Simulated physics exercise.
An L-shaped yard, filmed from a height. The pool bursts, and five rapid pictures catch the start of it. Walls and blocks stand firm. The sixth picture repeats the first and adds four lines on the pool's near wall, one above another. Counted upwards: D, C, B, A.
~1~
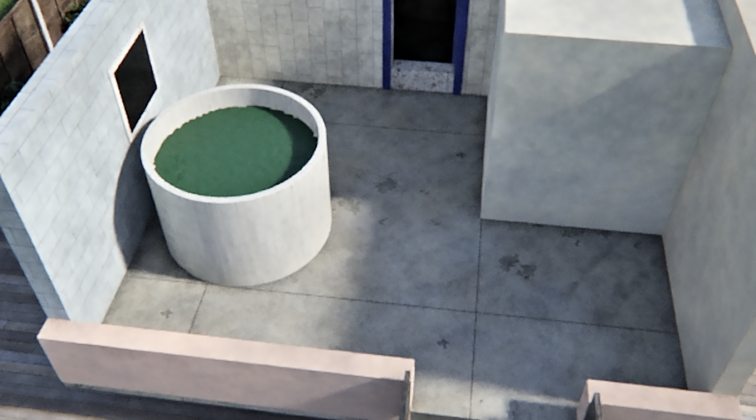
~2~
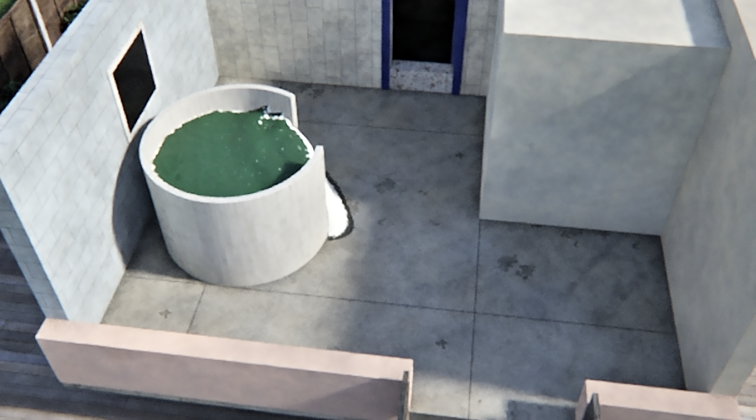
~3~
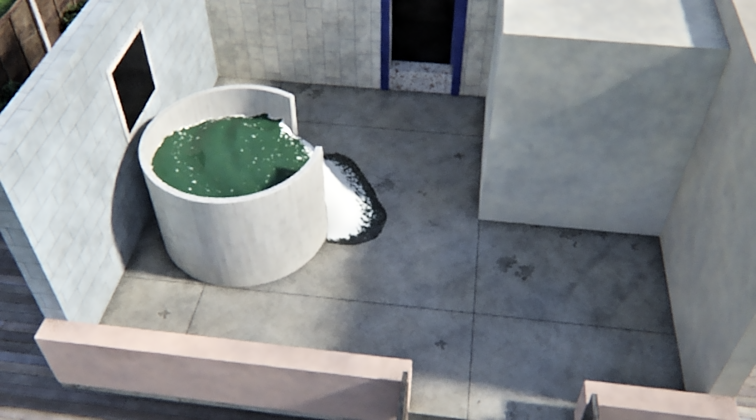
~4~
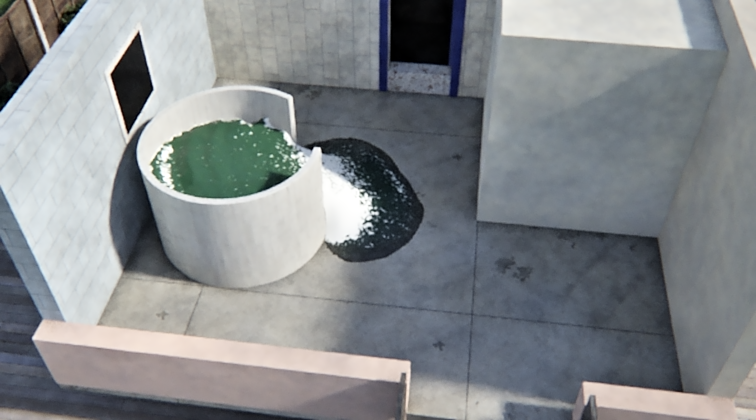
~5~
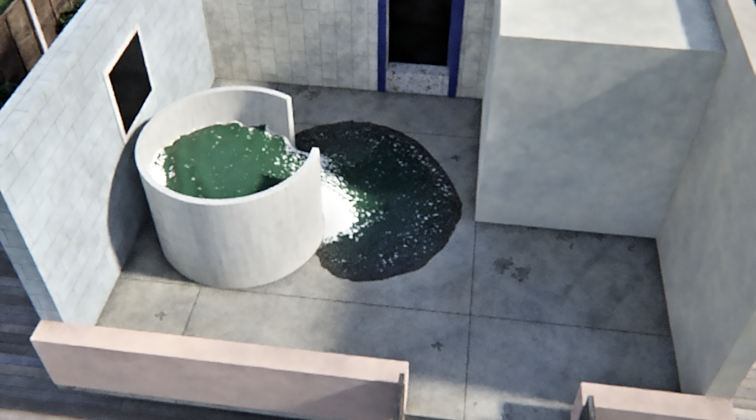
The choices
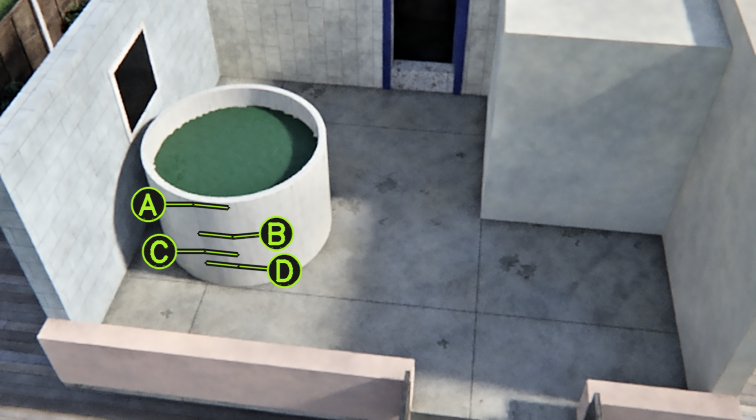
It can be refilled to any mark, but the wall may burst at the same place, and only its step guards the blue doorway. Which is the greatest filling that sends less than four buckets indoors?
B will do.
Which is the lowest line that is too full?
It is A.
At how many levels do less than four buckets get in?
Three of the four.
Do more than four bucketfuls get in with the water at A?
Yes.
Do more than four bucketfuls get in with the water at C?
No, that is safe.
In lime, A at (209, 206); B at (216, 235); C at (220, 253); D at (223, 264); from the bottom up D, C, B, A.
If A is chosen, about 8 bucketfuls get in.
If B is chosen, a bucket or two gets in.
If C is chosen, nothing gets over.
If D is chosen, nothing gets over.
